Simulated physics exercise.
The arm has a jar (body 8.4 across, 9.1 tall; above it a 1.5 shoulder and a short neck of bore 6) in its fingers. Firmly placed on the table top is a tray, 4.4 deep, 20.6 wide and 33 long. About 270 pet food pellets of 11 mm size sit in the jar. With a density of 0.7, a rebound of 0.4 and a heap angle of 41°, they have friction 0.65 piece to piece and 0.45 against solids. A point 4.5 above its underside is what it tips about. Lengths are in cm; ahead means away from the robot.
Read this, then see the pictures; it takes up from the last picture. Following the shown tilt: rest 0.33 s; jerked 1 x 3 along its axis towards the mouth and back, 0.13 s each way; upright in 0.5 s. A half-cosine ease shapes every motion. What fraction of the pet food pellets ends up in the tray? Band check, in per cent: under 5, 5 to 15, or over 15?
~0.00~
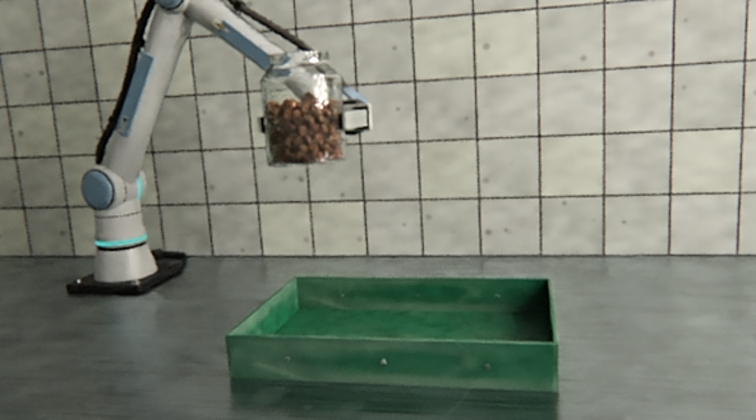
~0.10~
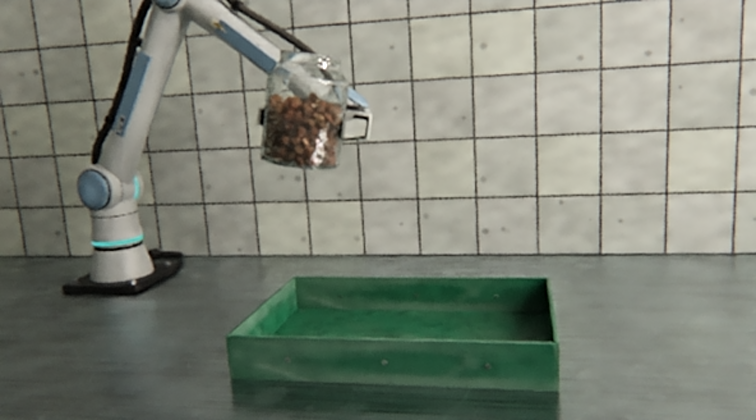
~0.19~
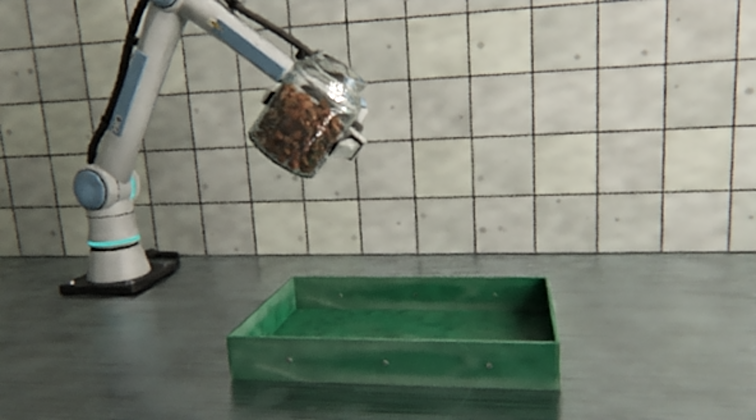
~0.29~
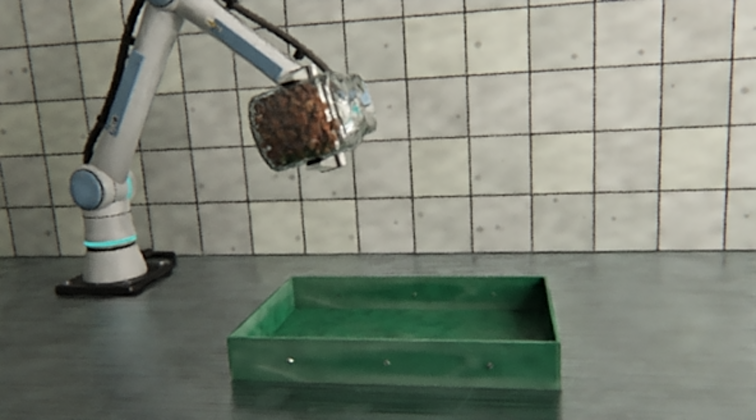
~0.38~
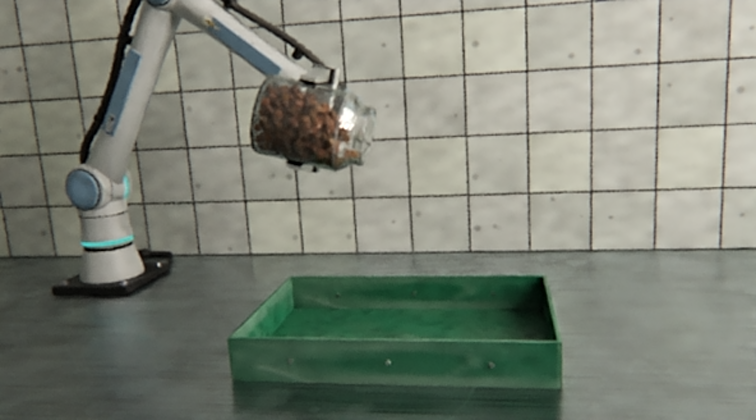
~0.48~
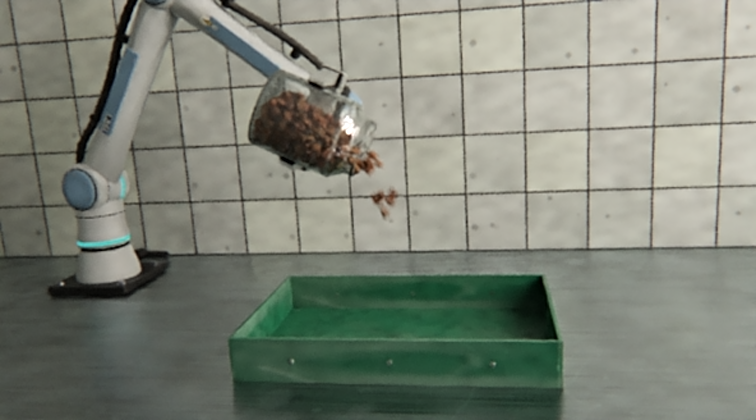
Over 15 per cent.
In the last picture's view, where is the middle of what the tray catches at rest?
Centre: Close to (450, 331).
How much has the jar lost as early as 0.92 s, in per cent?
I'd put it at around 20 per cent.
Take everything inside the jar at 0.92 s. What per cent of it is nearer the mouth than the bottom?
Something near 55 in a hundred.
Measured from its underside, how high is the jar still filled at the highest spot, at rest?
About 7.5 cm.
After 0.92 s, tipped 116°, highest piece 27 above the table; 221 in the jar, 47 in the tray, 1 in flight or on a rim.
After 1.35 s, tipped 46°, highest piece 29 above the table; 211 in the jar, 57 in the tray, 1 in flight or on a rim.
After 1.77 s, upright, highest piece 30 above the table; 211 in the jar, 58 in the tray.
After 2.47 s, upright, highest piece 29 above the table; 211 in the jar, 58 in the tray.
At rest, 211 in the jar, 58 in the tray. That is 22 % in the tray.
